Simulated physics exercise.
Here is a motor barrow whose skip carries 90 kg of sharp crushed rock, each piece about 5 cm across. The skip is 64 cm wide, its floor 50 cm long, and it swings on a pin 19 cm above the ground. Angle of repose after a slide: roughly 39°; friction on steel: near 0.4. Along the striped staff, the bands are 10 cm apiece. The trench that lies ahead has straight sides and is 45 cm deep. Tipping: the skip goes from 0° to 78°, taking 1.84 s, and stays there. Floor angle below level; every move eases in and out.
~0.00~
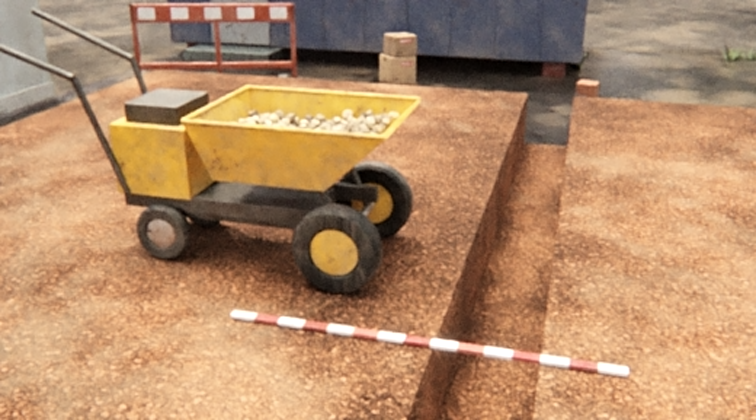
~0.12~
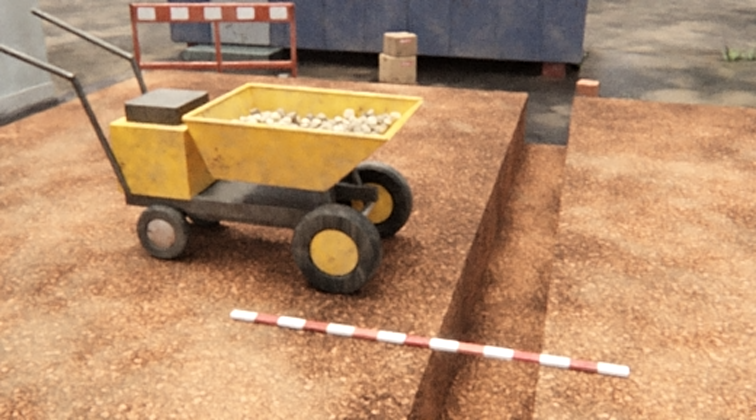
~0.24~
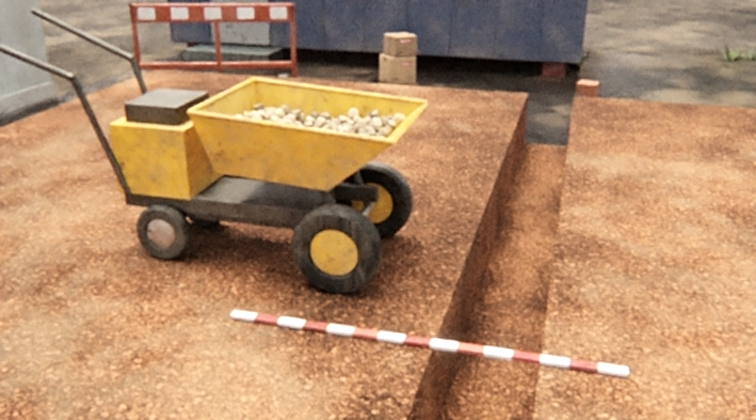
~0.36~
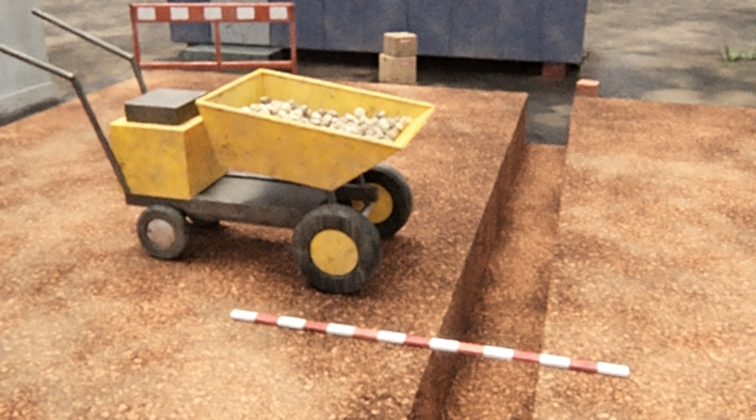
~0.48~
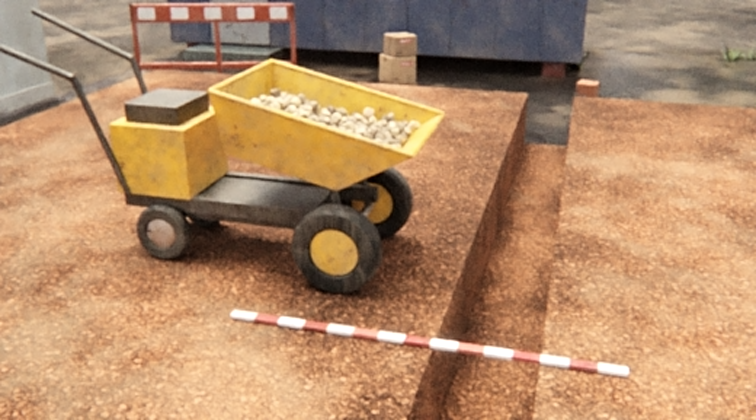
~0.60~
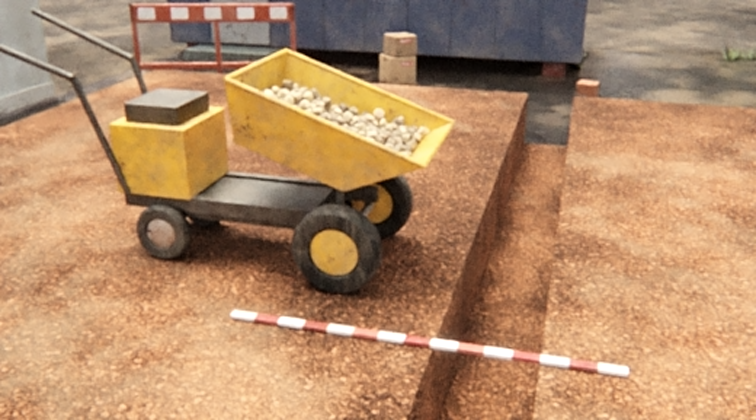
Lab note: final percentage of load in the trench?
Approx. 100 %.
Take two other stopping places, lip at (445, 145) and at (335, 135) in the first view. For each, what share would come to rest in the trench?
40 % and 65 %.
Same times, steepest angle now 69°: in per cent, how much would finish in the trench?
With that change, near 100 per cent.
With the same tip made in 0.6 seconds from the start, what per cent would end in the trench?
It would be near 85 percent.
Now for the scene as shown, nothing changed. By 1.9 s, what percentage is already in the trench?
Around 80 per cent of it.
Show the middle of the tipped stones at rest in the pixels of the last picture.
In the last view, about (511, 358).
After 1.4 s the floor is at 66°; 100 % in the skip; the foremost stones are at (475, 234).
After 1.9 s the floor is at 78°; 18 % in the skip, 82 % in the trench; the foremost stones are at (535, 375).
After 2.3 s the floor is at 78°; 1 % in the skip, 99 % in the trench; the foremost stones are at (540, 360).
After 4.2 s the floor is at 78°; 0 % in the skip, 100 % in the trench; the foremost stones are at (539, 350).
